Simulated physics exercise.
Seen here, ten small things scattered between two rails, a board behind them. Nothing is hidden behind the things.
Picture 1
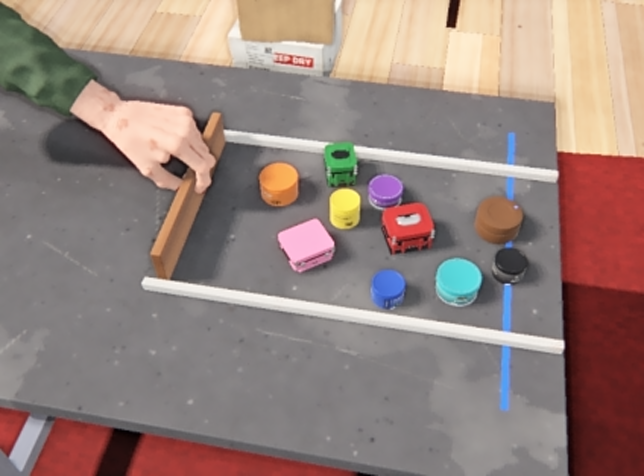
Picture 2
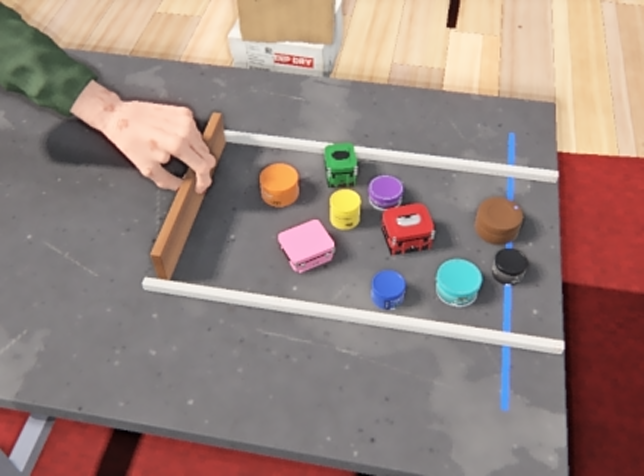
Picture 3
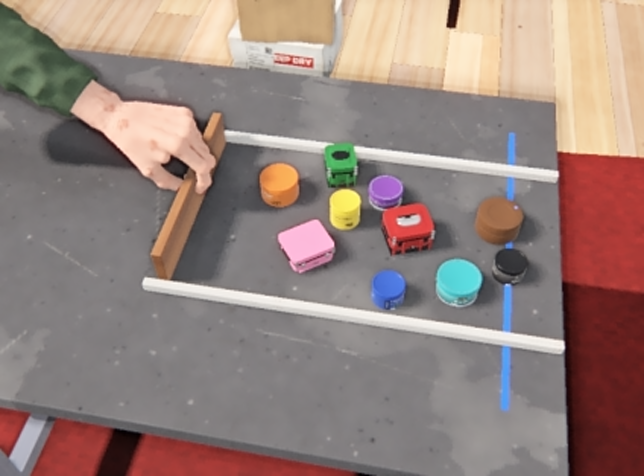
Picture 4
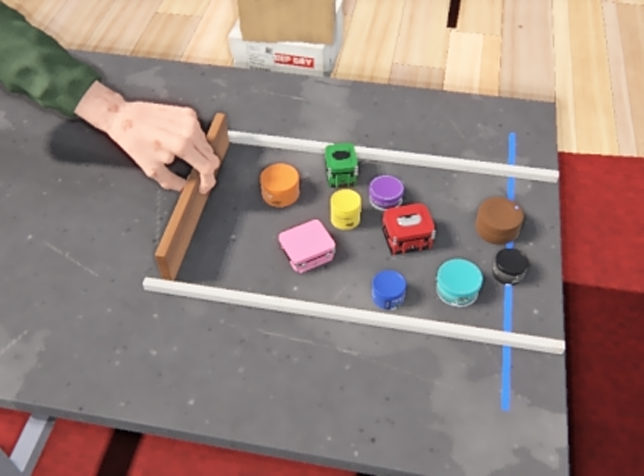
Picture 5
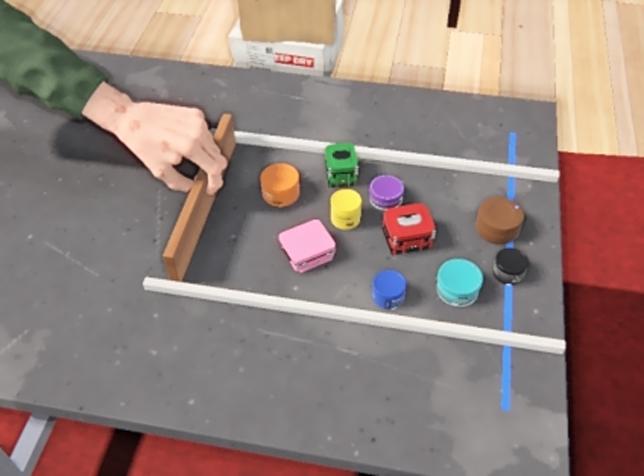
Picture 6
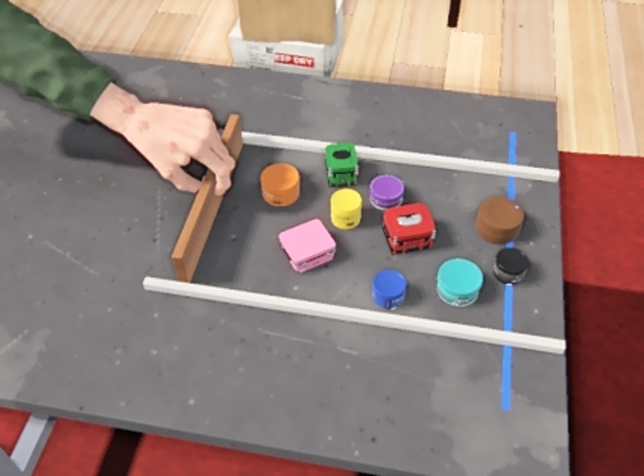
A hand in a green sleeve holds a wooden board upright at the left of a dark grey tabletop, seen from above at an angle, with wooden flooring and red beyond. Between two white rails sit orange, green, yellow, purple, pink, red, blue and turquoise items, with brown and black ones by a blue line at right. The board stays still, then slides slightly right, touching nothing, while the items and view remain steady.
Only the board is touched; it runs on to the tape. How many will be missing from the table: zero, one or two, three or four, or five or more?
The number that fall off is three or four.
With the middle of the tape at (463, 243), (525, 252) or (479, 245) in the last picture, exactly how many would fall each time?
In that order 0, 5 and 1.
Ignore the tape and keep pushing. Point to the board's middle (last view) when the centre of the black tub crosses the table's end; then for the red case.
For the black tub at (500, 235), for the red case at (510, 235).
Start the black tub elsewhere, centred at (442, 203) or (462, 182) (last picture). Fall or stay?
In that order, it drops off; does not fall.
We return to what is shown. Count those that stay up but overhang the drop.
The number is 1.
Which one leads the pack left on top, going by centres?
The purple tin.
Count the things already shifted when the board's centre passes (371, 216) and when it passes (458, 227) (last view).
7 and 10.
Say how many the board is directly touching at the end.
5 of them.
Soon after, none off yet; black tub at rest near (510, 266); brown lid at rest near (500, 220); turquoise pot at rest near (459, 283).
Then, none off yet; black tub at rest near (510, 266); brown lid moving near (507, 220); turquoise pot moved a little near (476, 287).
At rest, the number that fall off is three or four; fallen, red case, turquoise pot, brown lid and black tub.
